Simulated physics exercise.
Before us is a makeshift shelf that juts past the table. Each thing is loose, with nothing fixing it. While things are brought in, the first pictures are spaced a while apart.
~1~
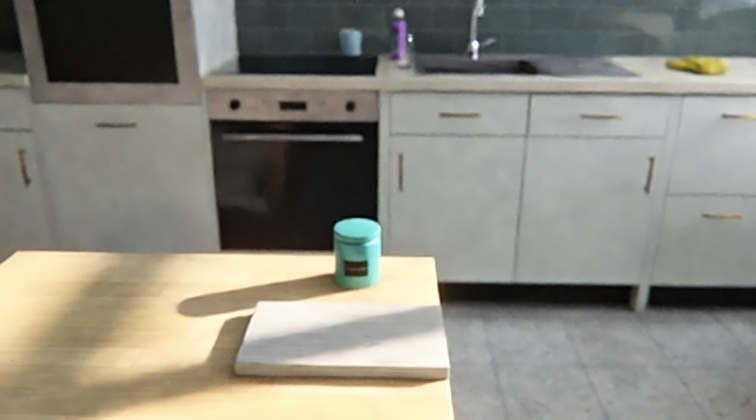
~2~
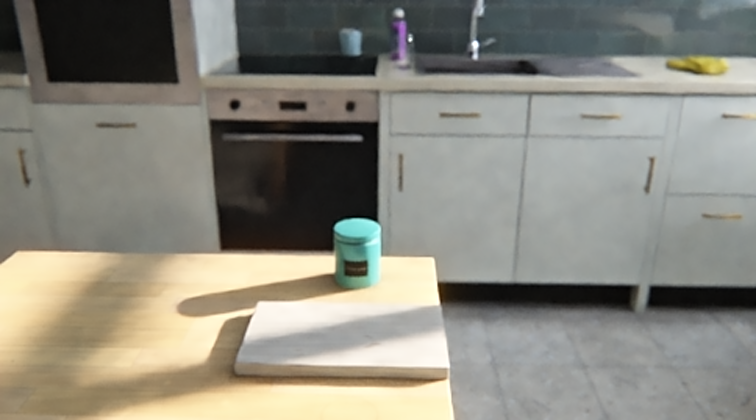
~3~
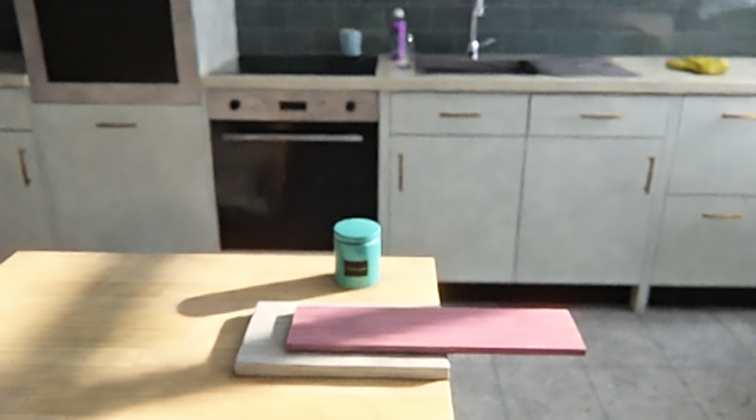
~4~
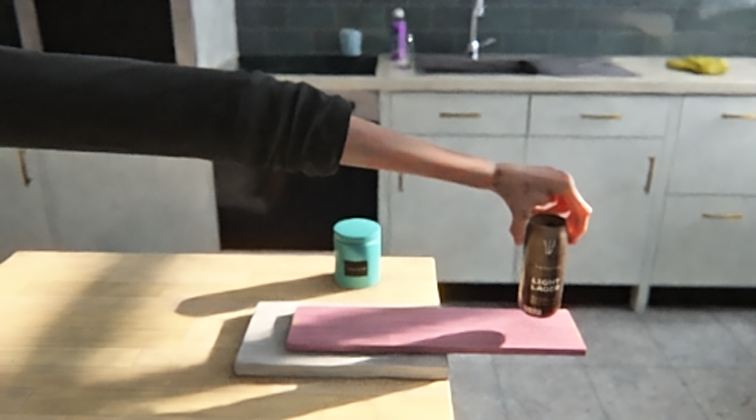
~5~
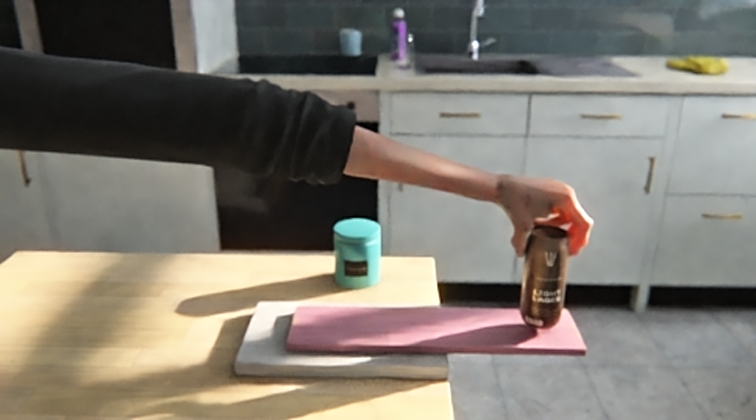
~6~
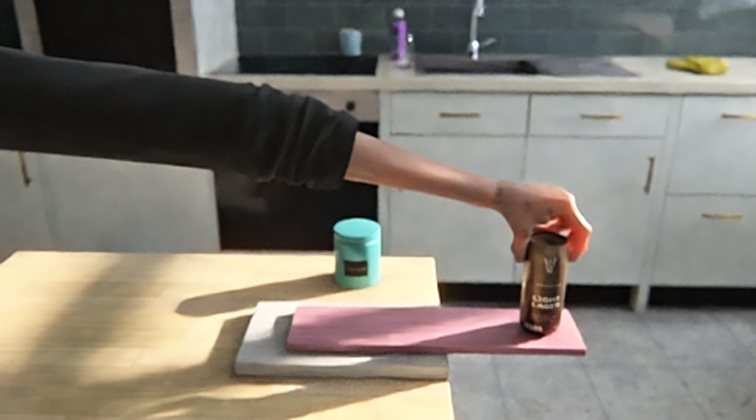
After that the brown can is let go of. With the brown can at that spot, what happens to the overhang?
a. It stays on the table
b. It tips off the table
It tips off the table (b).
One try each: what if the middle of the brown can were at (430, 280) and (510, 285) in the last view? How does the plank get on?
Trial 1 - stable; trial 2 - falls.
Then, 0.40 s on from there, brown can now down on the floor or falling; pink plank on its side.
Then, 0.50 s on from there, pink plank now down on the floor or falling.
Then, 0.70 s on from there, things are still on the move.
Then, 0.90 s on from there, as before.
In the end, down on the floor or falling, pink plank and brown can; the other 2 unmoved. The plank tips off the edge.
